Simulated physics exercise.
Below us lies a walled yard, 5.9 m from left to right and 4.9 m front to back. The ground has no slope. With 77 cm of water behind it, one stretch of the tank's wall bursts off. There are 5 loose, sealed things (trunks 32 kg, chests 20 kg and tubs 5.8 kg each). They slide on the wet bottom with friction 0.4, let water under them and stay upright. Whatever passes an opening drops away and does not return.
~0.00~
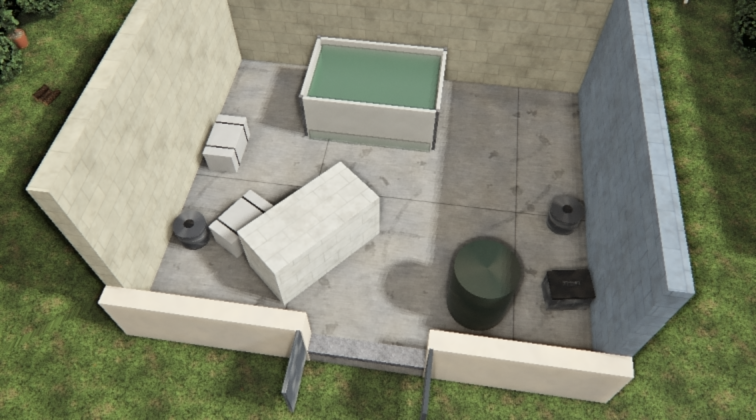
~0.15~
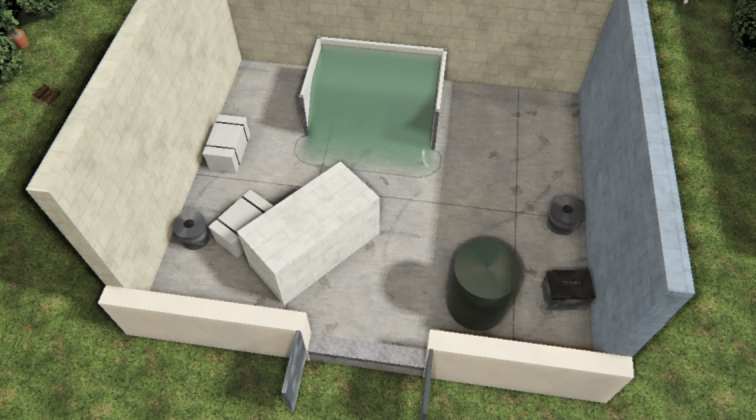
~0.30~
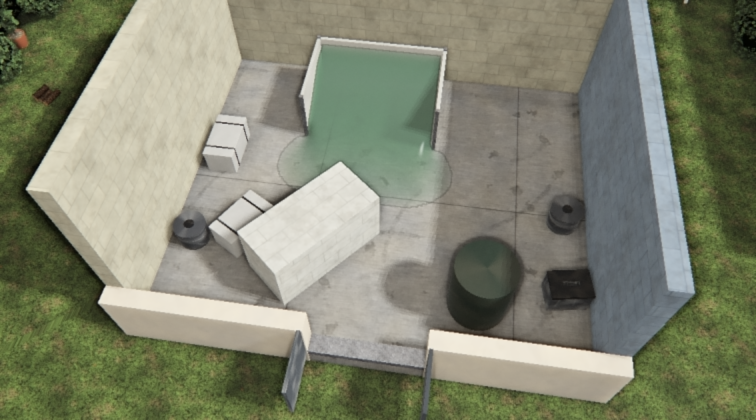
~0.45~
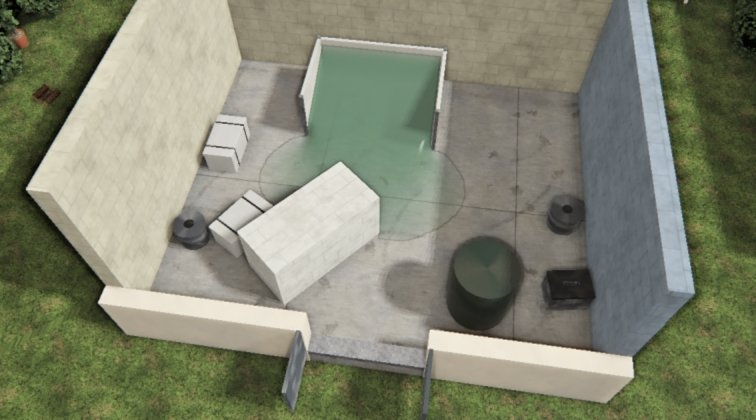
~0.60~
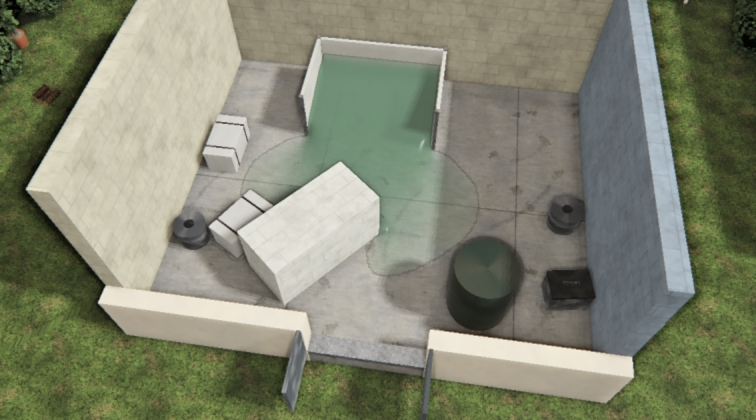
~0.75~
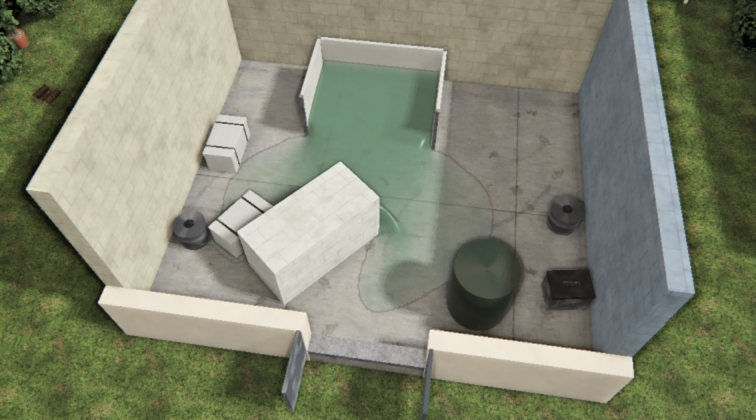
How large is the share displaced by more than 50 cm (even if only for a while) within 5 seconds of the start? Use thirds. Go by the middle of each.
That comes to two thirds or more.
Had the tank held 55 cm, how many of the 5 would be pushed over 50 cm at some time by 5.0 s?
Then 4.
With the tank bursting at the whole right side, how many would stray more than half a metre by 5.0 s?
In that case 2 of them.
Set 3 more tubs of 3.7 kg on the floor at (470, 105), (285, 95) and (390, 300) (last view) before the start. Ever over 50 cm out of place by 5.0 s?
In turn: Less, less, past it.
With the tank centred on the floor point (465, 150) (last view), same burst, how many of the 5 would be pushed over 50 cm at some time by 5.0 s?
Then 3.
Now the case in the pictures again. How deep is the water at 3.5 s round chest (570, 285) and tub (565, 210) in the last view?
Roughly 14 and 3 cm.
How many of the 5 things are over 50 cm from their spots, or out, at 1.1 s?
I count 0.
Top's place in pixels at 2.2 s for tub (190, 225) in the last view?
Around (170, 272).
After 1.1 s 0 of 5 are over 50 cm from their spots; 0 afloat.
After 2.2 s 2 of 5 are over 50 cm from their spots; 1 afloat.
After 3.5 s 3 of 5 are over 50 cm from their spots; 2 afloat.
After 5.0 s 5 of 5 are over 50 cm from their spots, and 5 have been at some point; 2 afloat.
